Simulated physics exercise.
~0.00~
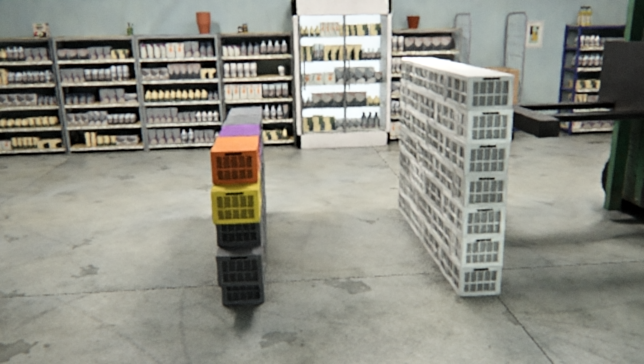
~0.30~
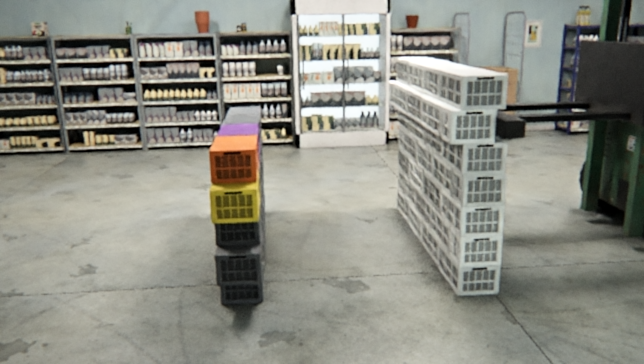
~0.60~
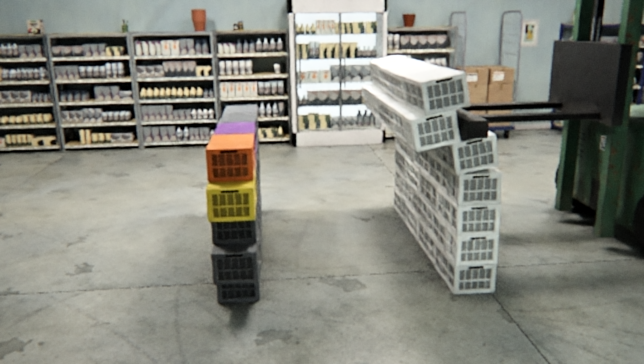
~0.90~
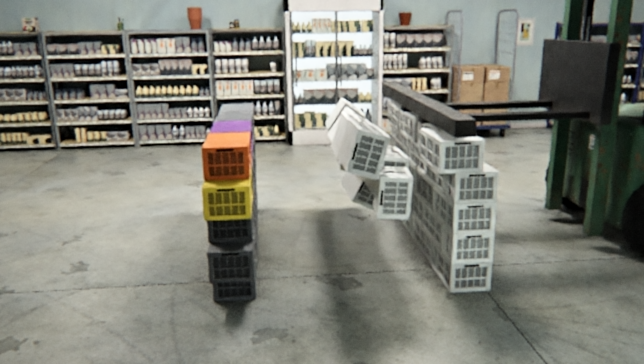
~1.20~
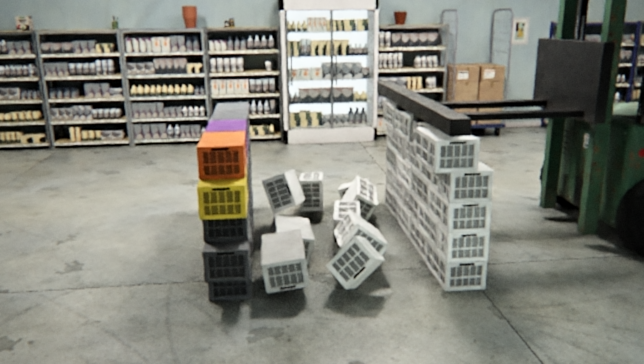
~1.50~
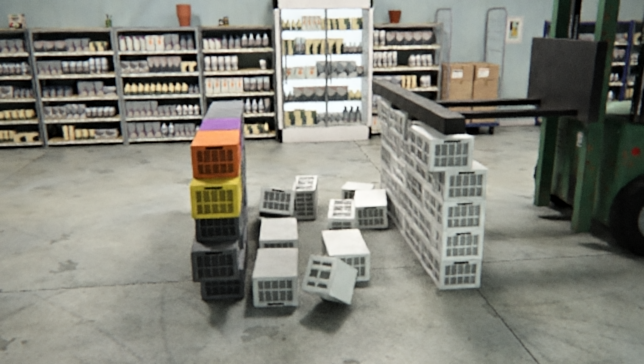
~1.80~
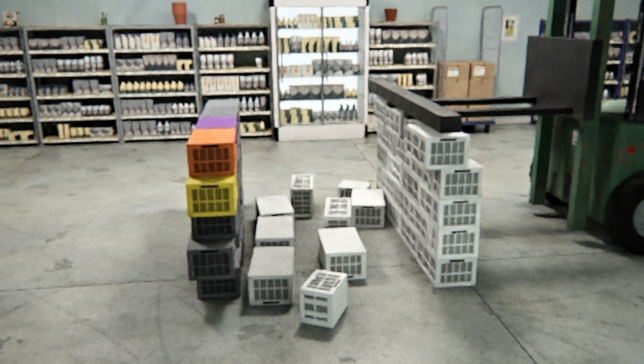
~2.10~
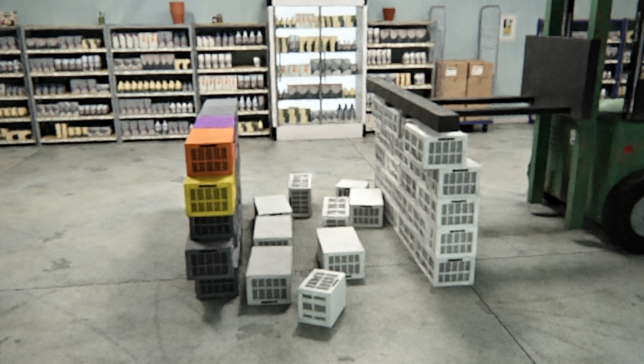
A lift truck's beam pushes the top white crates leftward, and they tumble onto the floor.
